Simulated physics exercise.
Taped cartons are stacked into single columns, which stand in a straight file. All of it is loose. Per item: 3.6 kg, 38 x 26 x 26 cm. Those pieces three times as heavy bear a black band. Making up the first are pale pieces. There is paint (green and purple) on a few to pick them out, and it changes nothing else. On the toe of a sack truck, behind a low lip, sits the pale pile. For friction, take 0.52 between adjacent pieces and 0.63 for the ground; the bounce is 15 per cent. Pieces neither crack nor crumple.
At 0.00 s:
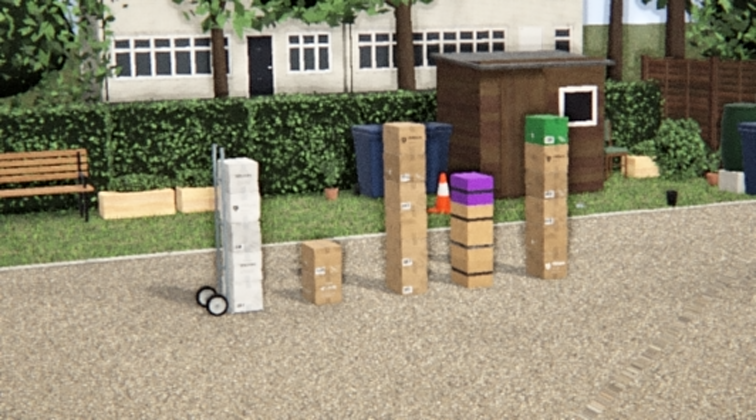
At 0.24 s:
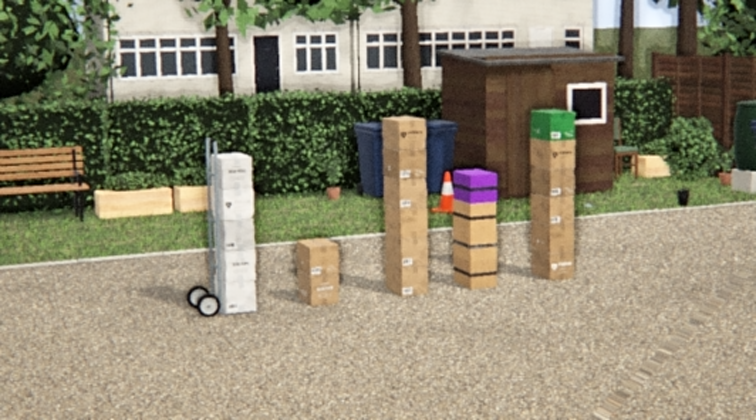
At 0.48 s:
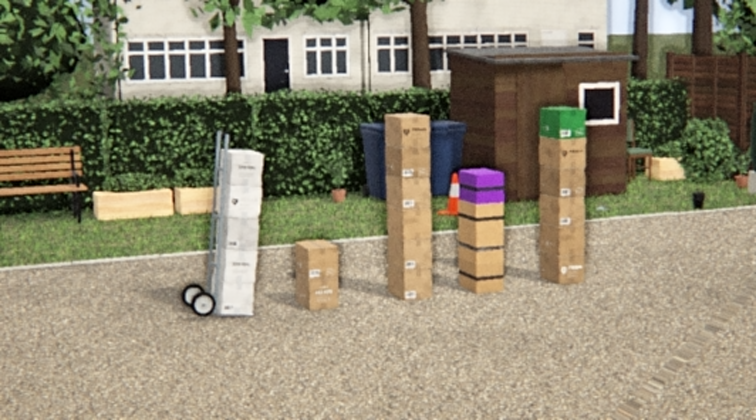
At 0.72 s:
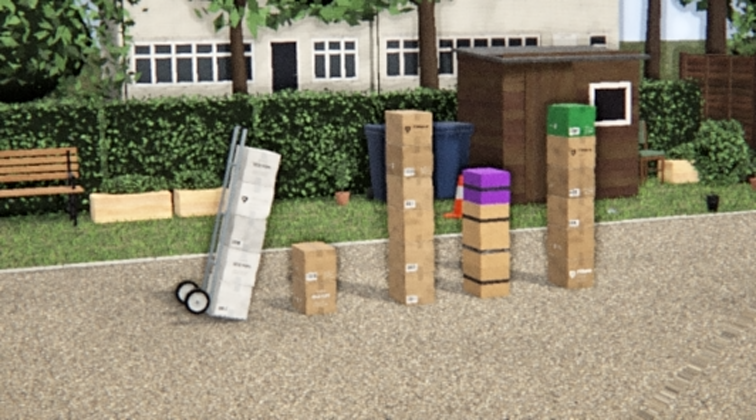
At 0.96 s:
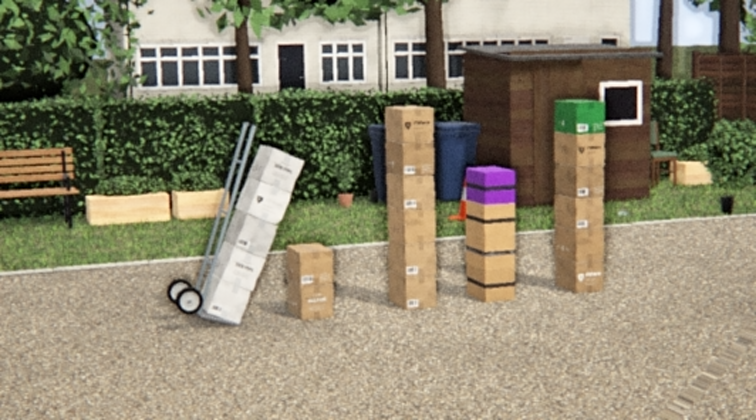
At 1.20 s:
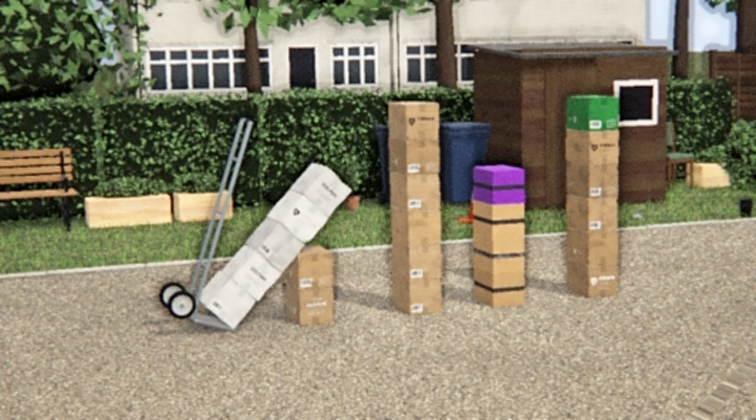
Sack truck tilting forward to the right, its stack of white boxes leaning off the frame above a small brown carton.
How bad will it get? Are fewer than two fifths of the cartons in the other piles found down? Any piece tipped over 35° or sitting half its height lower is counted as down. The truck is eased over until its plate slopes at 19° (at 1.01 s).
Yes.
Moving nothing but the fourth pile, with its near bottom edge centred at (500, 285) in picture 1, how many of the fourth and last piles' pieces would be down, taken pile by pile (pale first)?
Pile by pile: Fourth 0, last 0.
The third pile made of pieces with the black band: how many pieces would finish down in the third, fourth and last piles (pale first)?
Third: 0; fourth: 0; last: 0.
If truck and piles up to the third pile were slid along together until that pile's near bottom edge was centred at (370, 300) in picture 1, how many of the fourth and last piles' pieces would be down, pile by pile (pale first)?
Fourth 0, last 0.
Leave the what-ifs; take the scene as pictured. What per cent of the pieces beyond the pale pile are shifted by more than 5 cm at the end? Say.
It is 5 per cent.
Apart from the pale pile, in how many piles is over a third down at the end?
Tally: 0.
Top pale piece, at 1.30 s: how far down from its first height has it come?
Roughly 40 cm lower.
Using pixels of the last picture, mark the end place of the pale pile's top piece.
In the last view it ends up close to (355, 296).
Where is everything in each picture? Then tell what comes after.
In the first frame (we follow the side turned to the camera; the camera moves round a little), truck frame (223, 181) 0° forward; purple carton (481, 192); green carton (556, 132); no other piece has moved.
In the second frame, truck frame (216, 176) 1° forward; green carton (563, 127).
In the third frame, truck frame (225, 171) 6° forward, top of the pale pile leaning 6°; green carton (573, 124); no other piece has moved.
In the fourth frame, truck frame (238, 166) 14° forward, top of the pale pile leaning 14°; purple carton (495, 189); no other piece has moved.
In the fifth frame, truck frame (243, 163) 19° forward, top of the pale pile leaning 25°; purple carton (500, 188); no other piece has moved.
In the sixth frame, truck frame (239, 161) 19° forward, top of the pale pile leaning 44°; green carton (604, 114); purple carton (509, 187); no other piece has moved.
Around 1.30 s, 5 of the pale pile down; none of the 18 other cartons down.
Around 1.50 s, 4 of the pale pile down; none of the 18 other cartons down, 3 disturbed.
Around 1.70 s, 5 of the pale pile down; none of the 18 other cartons down, 3 disturbed.
Finally (2.5 s), 5 of the pale pile down; none of the 18 other cartons down, 3 disturbed; green carton unmoved; purple carton unmoved. That is 0 per cent. Seen by the last camera, middles, green carton near (592, 113), purple carton near (498, 185).
